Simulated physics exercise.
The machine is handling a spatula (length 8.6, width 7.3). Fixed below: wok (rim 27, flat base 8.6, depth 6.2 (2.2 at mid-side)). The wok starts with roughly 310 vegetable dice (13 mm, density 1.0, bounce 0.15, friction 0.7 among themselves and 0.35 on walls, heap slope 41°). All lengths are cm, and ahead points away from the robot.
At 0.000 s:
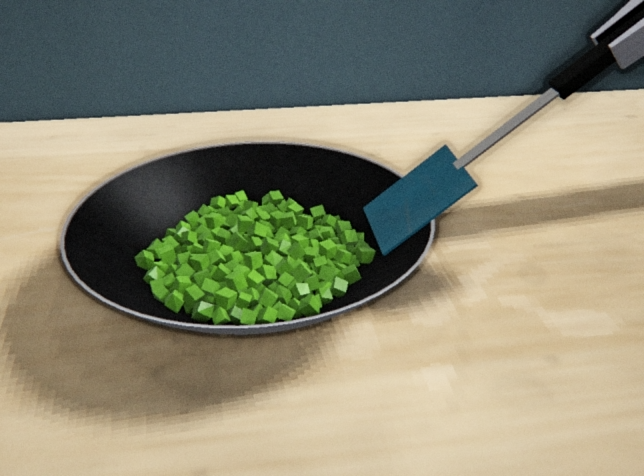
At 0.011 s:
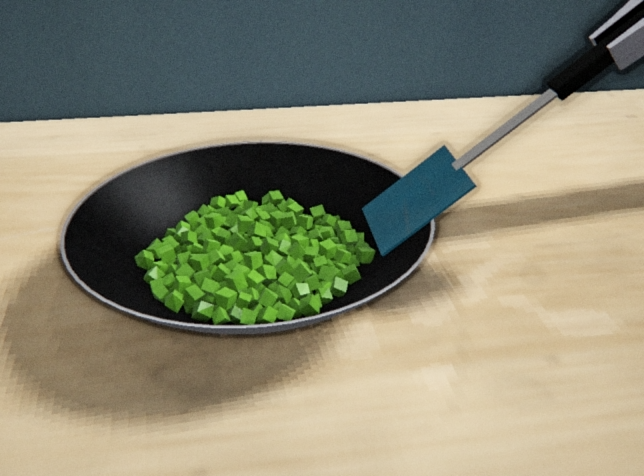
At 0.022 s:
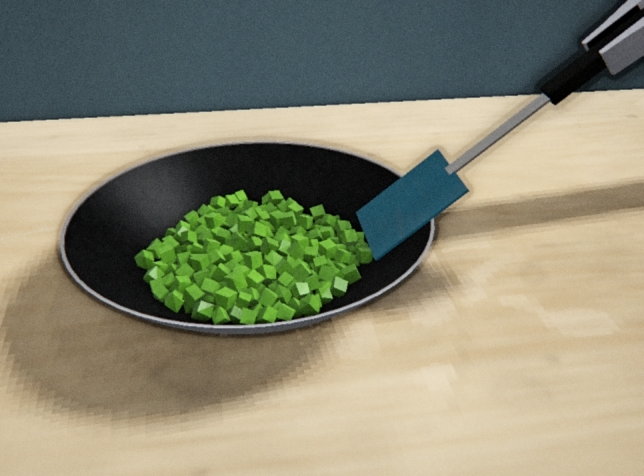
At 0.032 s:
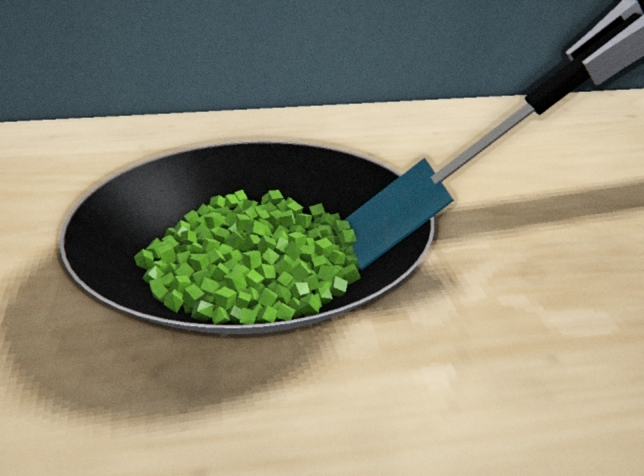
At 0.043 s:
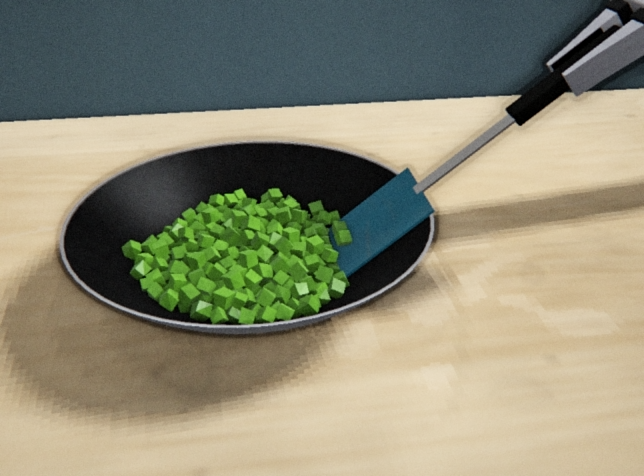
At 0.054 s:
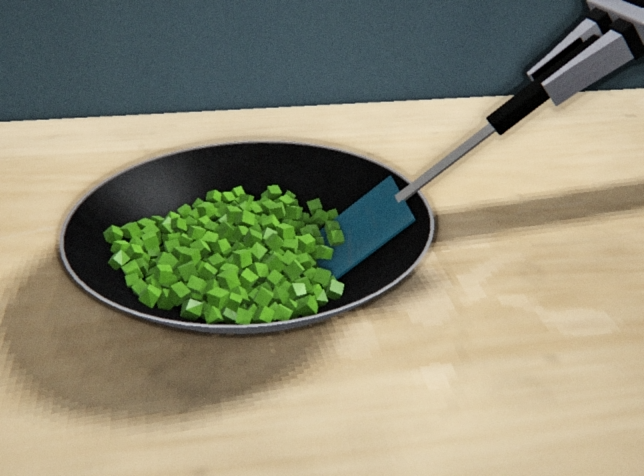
In the video, a robotic gripper holding a blue spatula lowers it leftward into a black wok of green vegetable dice on a light wooden surface, then pushes against the heap, shifting the dice slightly left.
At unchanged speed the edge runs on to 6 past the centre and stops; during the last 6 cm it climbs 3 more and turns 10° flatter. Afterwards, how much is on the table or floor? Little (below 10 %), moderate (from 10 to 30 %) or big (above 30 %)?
Share on the table or floor: Big (above 30 %).
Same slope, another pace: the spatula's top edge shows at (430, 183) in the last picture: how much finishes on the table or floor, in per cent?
Some 15 per cent.
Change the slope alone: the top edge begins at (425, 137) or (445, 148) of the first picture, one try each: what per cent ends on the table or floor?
Some 45 and 45 per cent.
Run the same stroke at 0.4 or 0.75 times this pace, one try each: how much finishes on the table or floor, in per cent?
About 15 and 25 per cent.
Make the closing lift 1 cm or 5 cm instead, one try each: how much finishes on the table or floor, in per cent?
Some 35 and 35 per cent.
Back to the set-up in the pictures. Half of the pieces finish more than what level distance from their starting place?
Roughly 11 cm.
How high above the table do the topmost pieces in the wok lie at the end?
About 7.0 cm.
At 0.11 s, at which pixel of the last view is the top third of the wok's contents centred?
Around (145, 237).
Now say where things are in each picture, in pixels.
The first frame shows the spatula top edge at (461, 163), sloping 39°; upper third of the load around (253, 246), from x 145 to 365, top at y 200; 310 in the wok.
The second frame shows the spatula top edge at (460, 164), sloping 39°; upper third of the load around (253, 246), from x 145 to 365, top at y 200.
The third frame shows the spatula top edge at (453, 169), sloping 39°; upper third of the load around (253, 246), from x 145 to 365, top at y 200.
The fourth frame shows the spatula top edge at (439, 178), sloping 39°; upper third of the load around (250, 243), from x 145 to 350, top at y 200.
The fifth frame shows the spatula top edge at (421, 188), sloping 39°; upper third of the load around (246, 243), from x 130 to 345, top at y 195.
The sixth frame shows the spatula top edge at (402, 196), sloping 39°; upper third of the load around (228, 239), from x 115 to 335, top at y 195; 310 in the wok.
After 0.08 s, sloping 39°, highest piece 8 above the table; 309 in the wok, 1 on the blade or in flight.
After 0.11 s, sloping 36°, highest piece 11 above the table; 290 in the wok, 20 on the blade or in flight.
After 0.32 s, sloping 29°, highest piece 12 above the table; 189 in the wok, 63 on the table or floor, 58 on the blade or in flight.
After 1.37 s, sloping 29°, highest piece 7 above the table; 189 in the wok, 121 on the table or floor.
In the end, 189 in the wok, 121 on the table or floor. That is 39 % on the table or floor.
